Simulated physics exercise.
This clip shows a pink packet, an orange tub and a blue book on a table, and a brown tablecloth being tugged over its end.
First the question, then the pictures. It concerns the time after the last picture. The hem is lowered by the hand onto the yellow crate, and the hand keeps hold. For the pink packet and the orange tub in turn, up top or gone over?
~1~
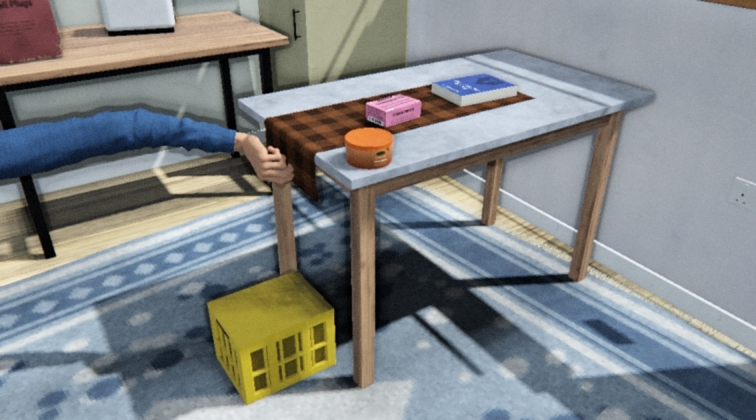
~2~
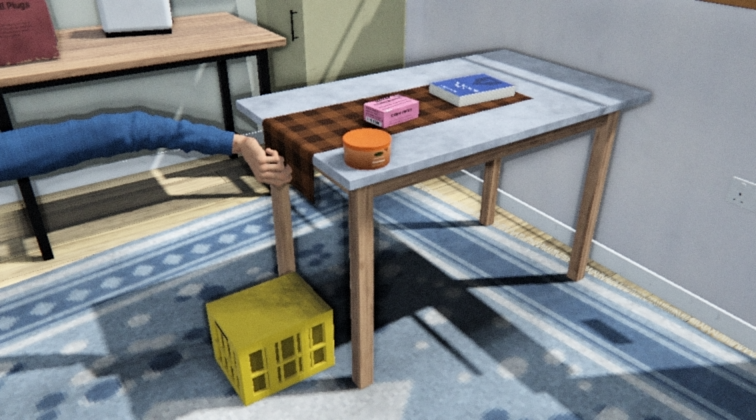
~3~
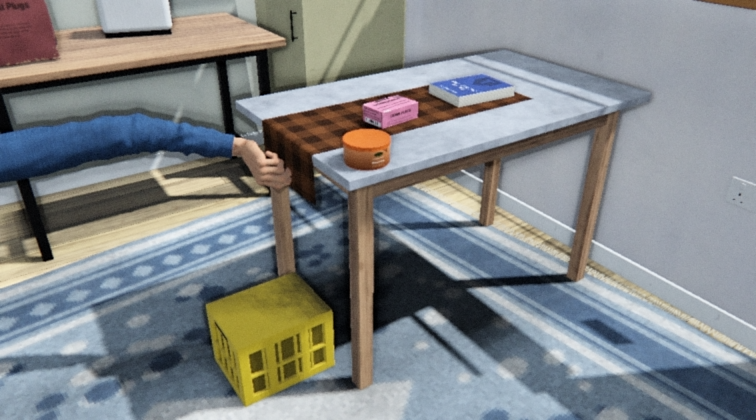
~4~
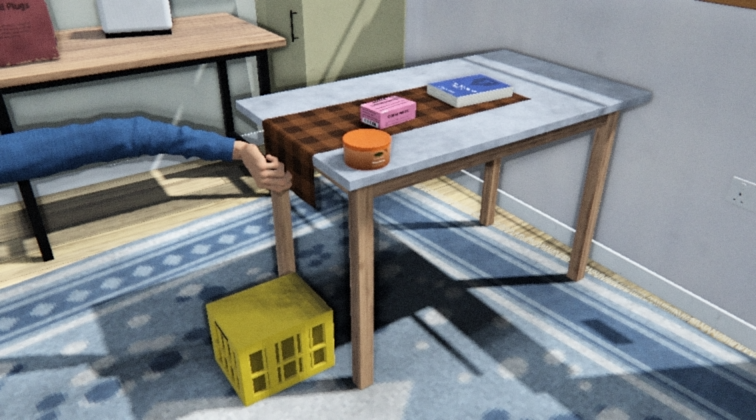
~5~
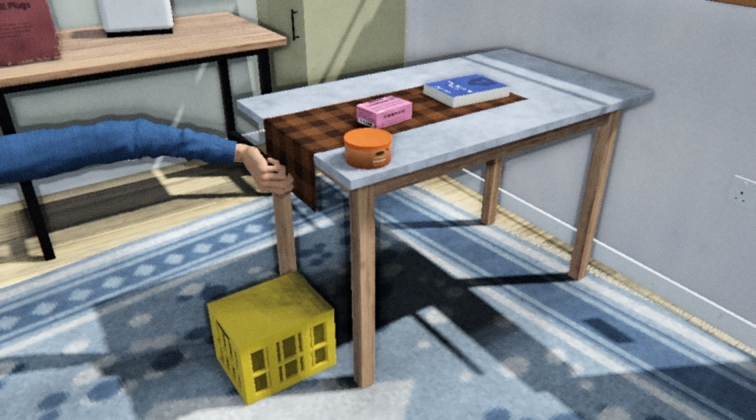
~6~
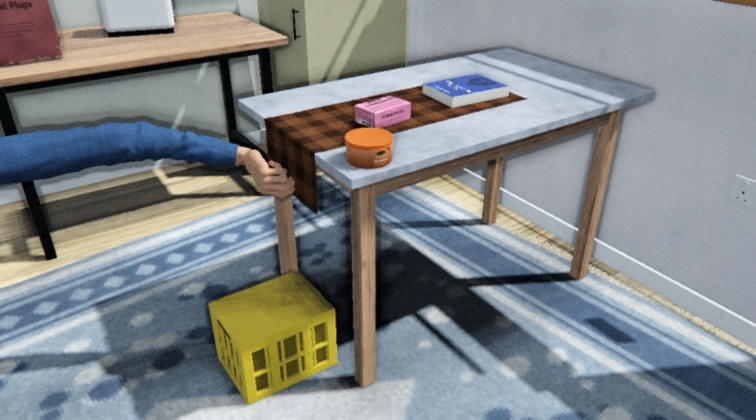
Pink packet: Gone over; orange tub: Up top.
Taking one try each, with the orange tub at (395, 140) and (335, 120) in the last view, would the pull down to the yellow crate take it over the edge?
For the first case it does not leave, and for the second case it ends up off.
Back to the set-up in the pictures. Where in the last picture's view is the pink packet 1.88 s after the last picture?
Around (303, 130).
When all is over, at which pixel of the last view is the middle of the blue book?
Roughly at (370, 111).
Then, 0.72 s after the last picture, hem going down; packet carried along near (354, 119); tub unmoved.
Then, 1.88 s after the last picture, hem going down; packet carried along near (303, 130); tub unmoved.
Then, 2.78 s after the last picture, hem on the crate; packet down below near (258, 293); tub unmoved.
At rest, hem on the crate; packet down below near (258, 293); tub unmoved. The pink packet is carried off the end and the orange tub stays on the table.
